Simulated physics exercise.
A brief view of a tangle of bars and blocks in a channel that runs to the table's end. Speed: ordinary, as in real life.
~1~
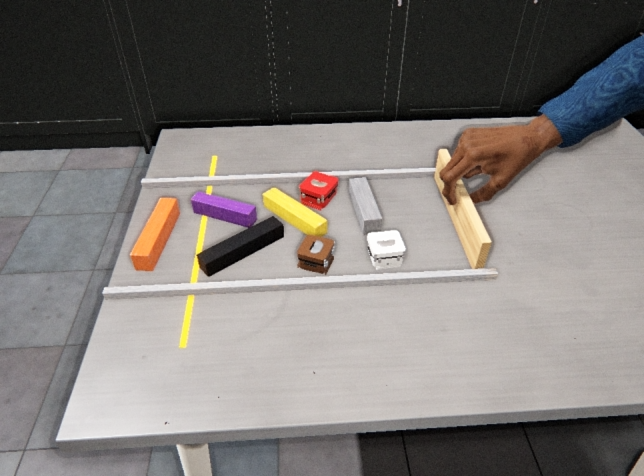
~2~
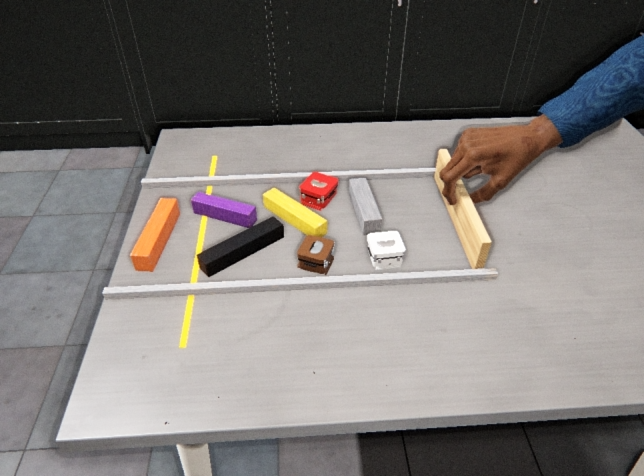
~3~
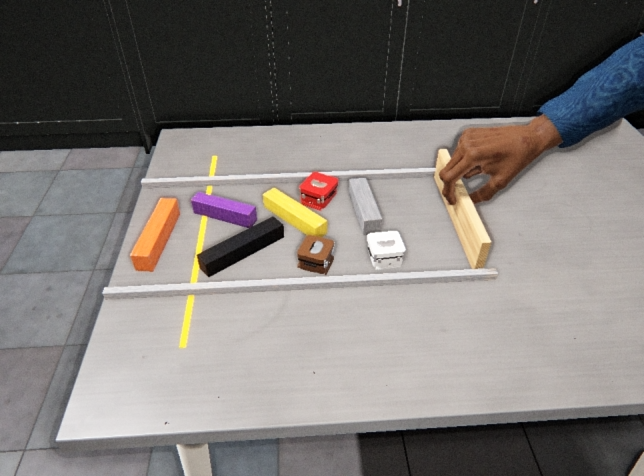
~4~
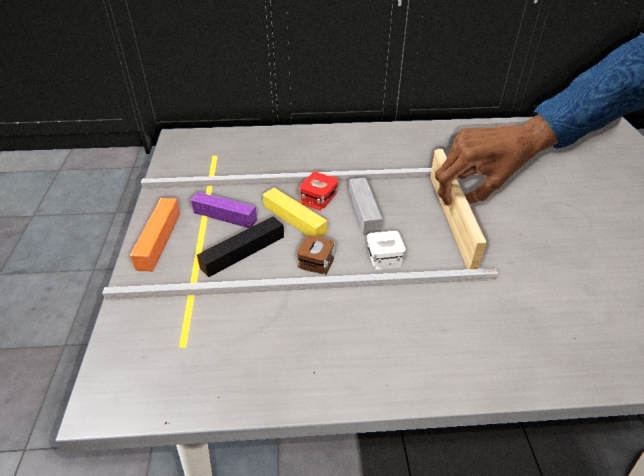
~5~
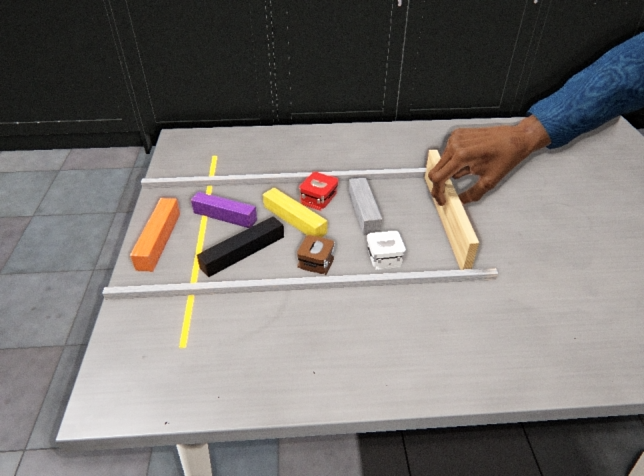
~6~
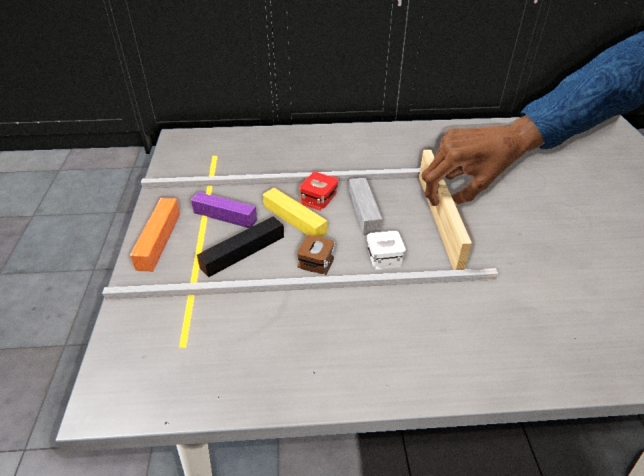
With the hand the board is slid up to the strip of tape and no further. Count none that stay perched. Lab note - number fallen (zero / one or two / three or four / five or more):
Expect a tiny handful, one or two, to go down.
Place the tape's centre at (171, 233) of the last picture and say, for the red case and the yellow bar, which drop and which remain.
Outcome - red case is left in place, yellow bar is left in place.
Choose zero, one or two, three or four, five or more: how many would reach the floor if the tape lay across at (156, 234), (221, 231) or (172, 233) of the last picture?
Taken in the order given: More than four, no fall at all, 3 or 4.
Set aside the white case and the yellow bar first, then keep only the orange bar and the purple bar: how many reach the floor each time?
0, then 0.
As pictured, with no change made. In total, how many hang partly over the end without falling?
The number is 2.
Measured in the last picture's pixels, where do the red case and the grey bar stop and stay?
The red case finishes at (175, 193); the grey bar finishes at (195, 212).
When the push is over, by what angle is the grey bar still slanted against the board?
Angle: Around 0°.
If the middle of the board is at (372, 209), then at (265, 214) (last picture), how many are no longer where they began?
Moved so far: 2, then 7.
Soon after, none off yet; orange bar at rest near (157, 233); purple bar at rest near (224, 210); black stick at rest near (242, 245).
In the end, the number that fall off is one or two; gone, orange bar.
